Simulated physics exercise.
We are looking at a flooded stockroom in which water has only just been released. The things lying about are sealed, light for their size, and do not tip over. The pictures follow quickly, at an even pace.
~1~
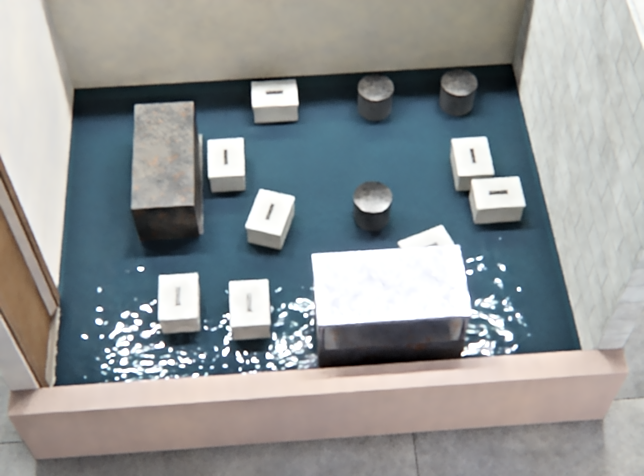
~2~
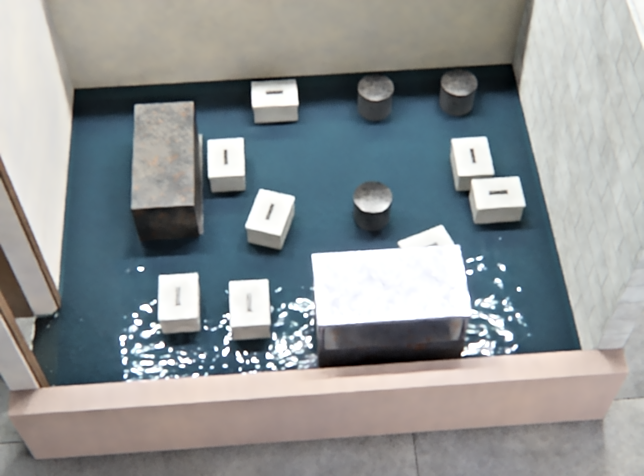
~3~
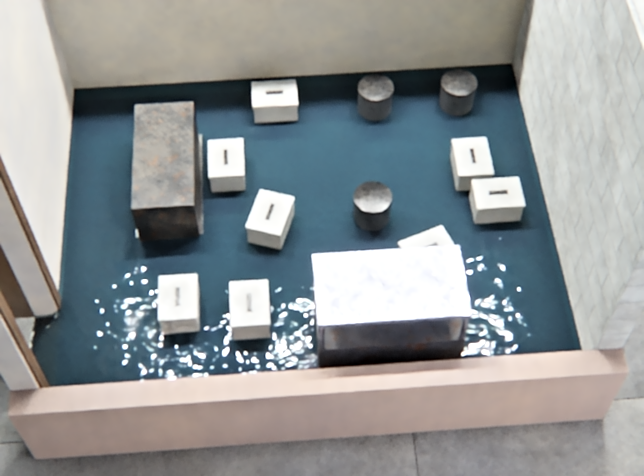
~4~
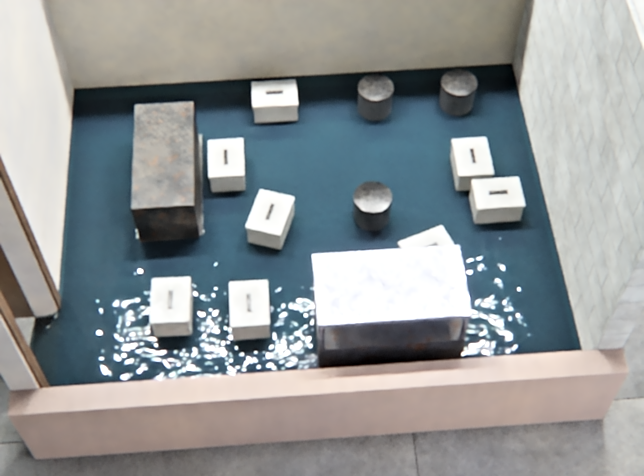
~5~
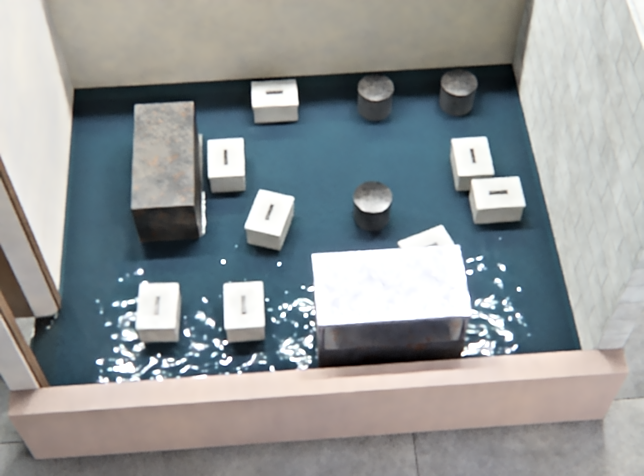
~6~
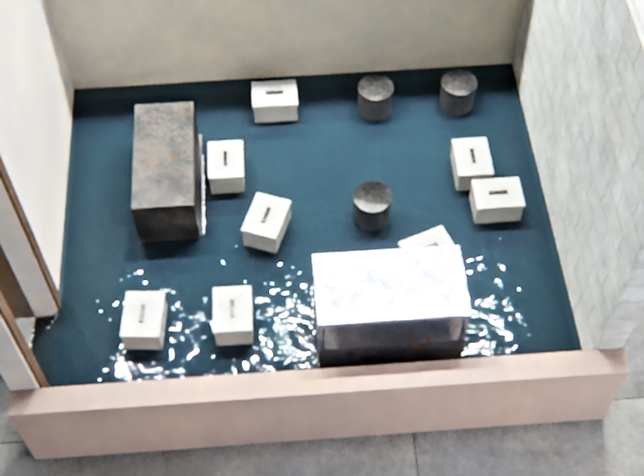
To begin with, white boxes, dark cylinders and larger blocks sit still in dark blue water inside a walled enclosure as a gap opens at the lower left. Then the front-left white box drifts slowly left and toward the near wall, and the white box beside it follows, moving a shorter way.
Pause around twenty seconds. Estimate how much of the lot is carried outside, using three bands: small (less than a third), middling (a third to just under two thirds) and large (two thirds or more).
Middling.
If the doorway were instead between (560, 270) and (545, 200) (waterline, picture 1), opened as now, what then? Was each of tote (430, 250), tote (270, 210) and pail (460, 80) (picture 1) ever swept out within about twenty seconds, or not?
Object one: Leaves; object two: Leaves; object three: Leaves.
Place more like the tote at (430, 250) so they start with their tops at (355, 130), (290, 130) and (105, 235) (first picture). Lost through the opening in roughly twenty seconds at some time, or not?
As listed: Inside, left behind, out.
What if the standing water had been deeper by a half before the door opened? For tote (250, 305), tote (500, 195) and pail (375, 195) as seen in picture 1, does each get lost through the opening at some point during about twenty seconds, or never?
Object by object the verdict is leaves, never escapes, leaves.
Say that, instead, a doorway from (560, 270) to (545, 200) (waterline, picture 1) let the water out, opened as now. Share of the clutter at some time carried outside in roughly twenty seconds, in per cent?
I'd put it at 60 %.
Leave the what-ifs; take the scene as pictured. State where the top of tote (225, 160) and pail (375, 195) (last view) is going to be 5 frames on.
Look for them close to (215, 189) and (347, 212).
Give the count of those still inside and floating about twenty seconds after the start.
It works out to 6.
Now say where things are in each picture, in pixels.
The first frame shows a tote at (178, 296) floats; a tote at (249, 303) floats; 0 of 11 have shifted.
The second frame shows a tote at (178, 296) floats; a tote at (249, 303) floats; 0 of 11 have shifted.
The third frame shows a tote at (178, 297), afloat; a tote at (249, 303) floats; 0 of 11 have shifted.
The fourth frame shows a tote at (170, 300), afloat, close to its start; a tote at (249, 303) floats; 1 of 11 have shifted.
The fifth frame shows a tote at (157, 306), afloat, close to its start; a tote at (244, 305) floats, close to its start; 1 of 11 have shifted.
The sixth frame shows a tote at (142, 314), afloat, close to its start; a tote at (232, 309), afloat, close to its start; 2 of 11 have shifted.
A moment on, 1 of 11 are out; 10 afloat.
Next, 3 of 11 are out; 8 afloat.
Later, 4 of 11 are out; 7 afloat.
In the end, 5 of 11 are out; 6 afloat.
